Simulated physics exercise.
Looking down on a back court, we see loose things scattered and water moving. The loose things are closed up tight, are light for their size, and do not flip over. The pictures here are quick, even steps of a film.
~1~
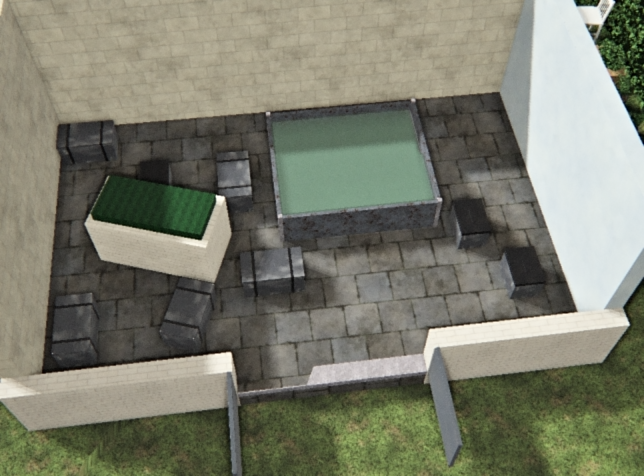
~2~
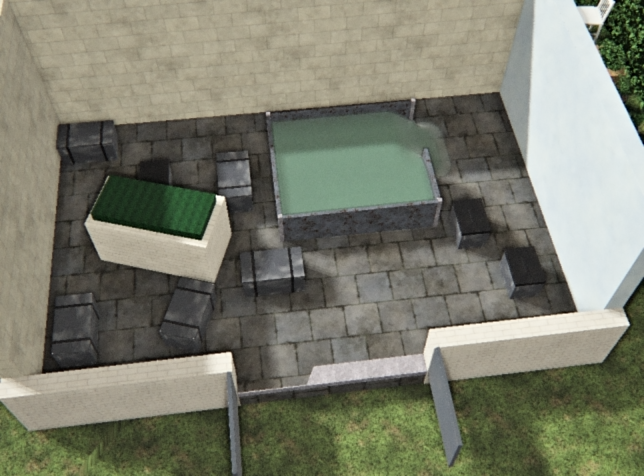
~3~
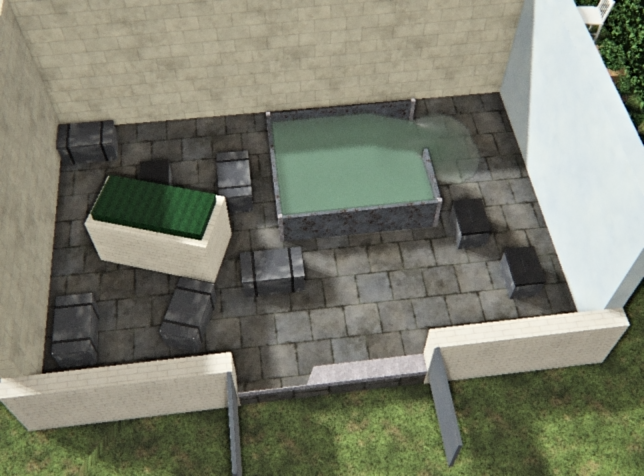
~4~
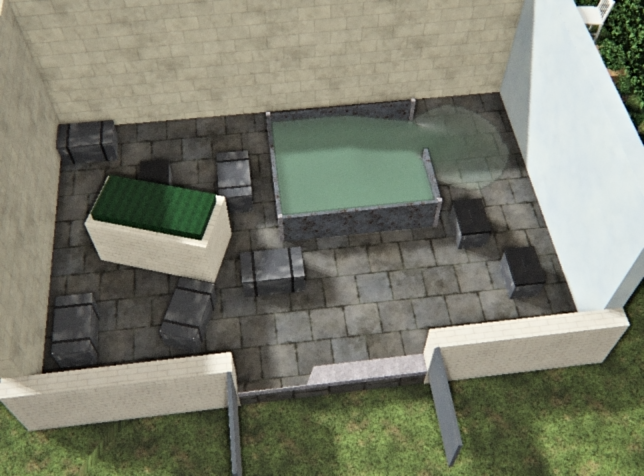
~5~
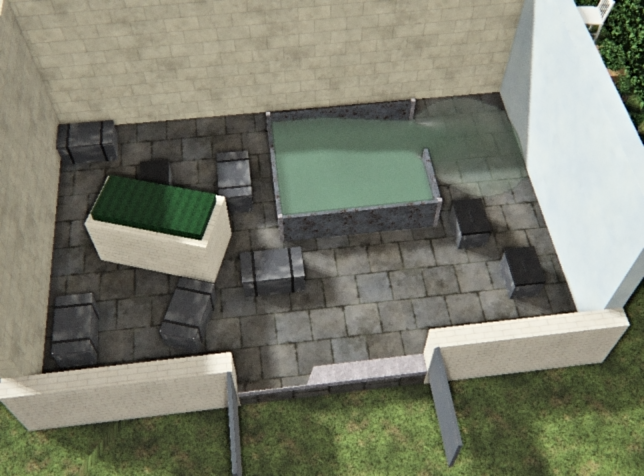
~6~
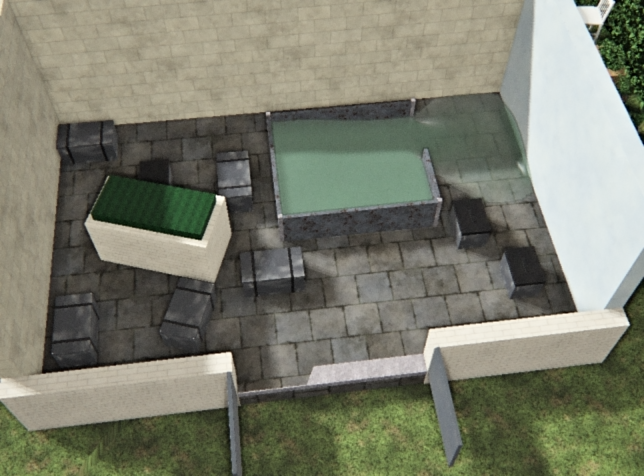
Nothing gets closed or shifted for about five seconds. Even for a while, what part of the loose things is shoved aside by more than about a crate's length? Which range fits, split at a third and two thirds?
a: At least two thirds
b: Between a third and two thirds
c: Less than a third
Answer: C.
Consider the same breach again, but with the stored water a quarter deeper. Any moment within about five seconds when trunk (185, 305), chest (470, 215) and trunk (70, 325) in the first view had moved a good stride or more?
Item by item: Missed the mark, then cleared the mark, then missed the mark.
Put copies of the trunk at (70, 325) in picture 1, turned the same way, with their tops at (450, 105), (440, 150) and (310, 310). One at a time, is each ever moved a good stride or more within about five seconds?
Outcome per entry: Knocked aside / knocked aside / stays where it is.
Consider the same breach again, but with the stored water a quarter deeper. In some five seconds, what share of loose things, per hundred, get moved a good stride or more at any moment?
I'd put it near 20 percent.
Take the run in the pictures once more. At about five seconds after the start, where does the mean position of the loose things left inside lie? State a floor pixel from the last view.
The remaining things centre around (218, 253).
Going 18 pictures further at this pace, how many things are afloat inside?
My count is 1.
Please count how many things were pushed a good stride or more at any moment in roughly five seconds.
2.
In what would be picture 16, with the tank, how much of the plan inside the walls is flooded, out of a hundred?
Roughly 30 in a hundred.
A moment on, 0 of 8 are well off their spots; 0 afloat.
Next, 0 of 8 are well off their spots; 0 afloat.
Later, 1 of 8 are well off their spots; 1 afloat.
In the end, 2 of 8 are well off their spots, and 2 have been at some point; 0 afloat.
